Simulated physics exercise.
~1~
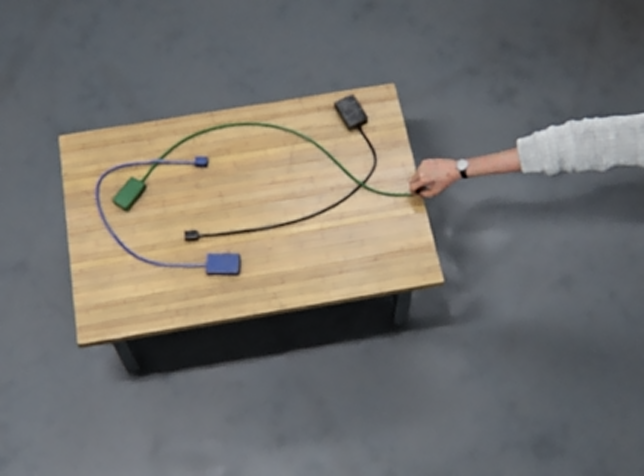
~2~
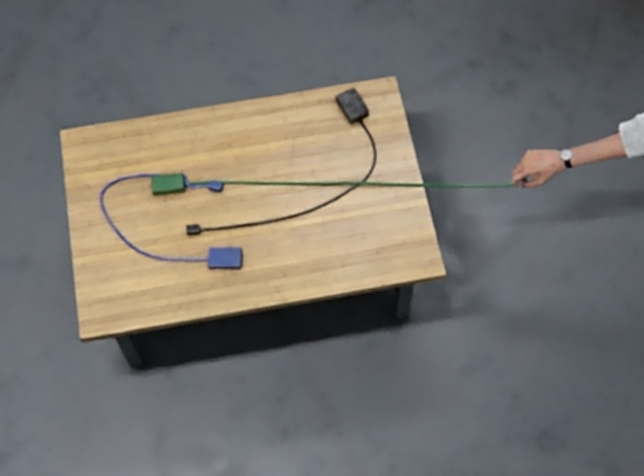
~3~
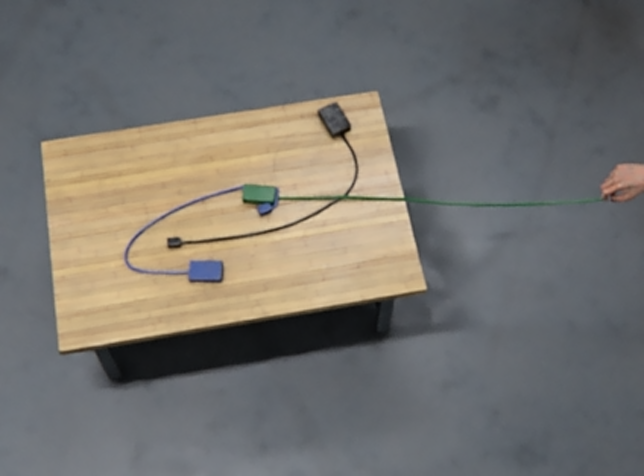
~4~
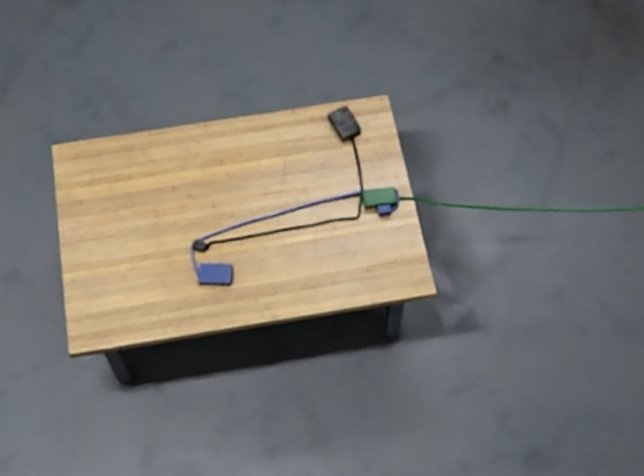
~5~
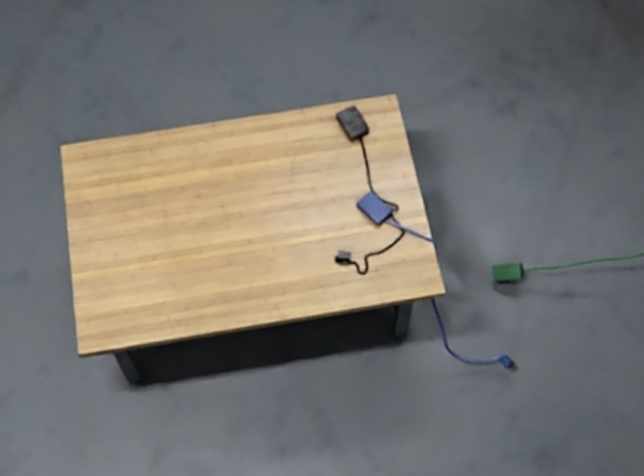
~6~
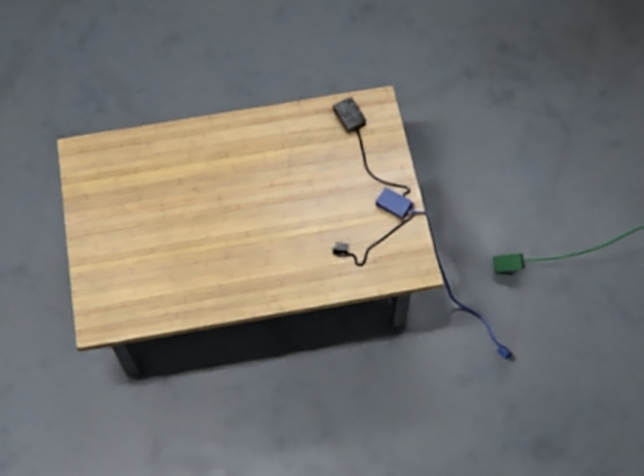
A hand pulls a green lead rightwards across a wooden table, seen from above by a slightly swaying camera on a grey floor. A green charger sits at the left, a blue one near the front with its lead curving round, and a black one at the far right corner. The green charger slides right, meets the blue plug and carries it along, drawing the blue lead straight. Both go over the right edge, while the blue charger is dragged right and the black lead is bent. Finally the blue charger rests near the edge, its plug hanging beyond, and the black charger remains in place.
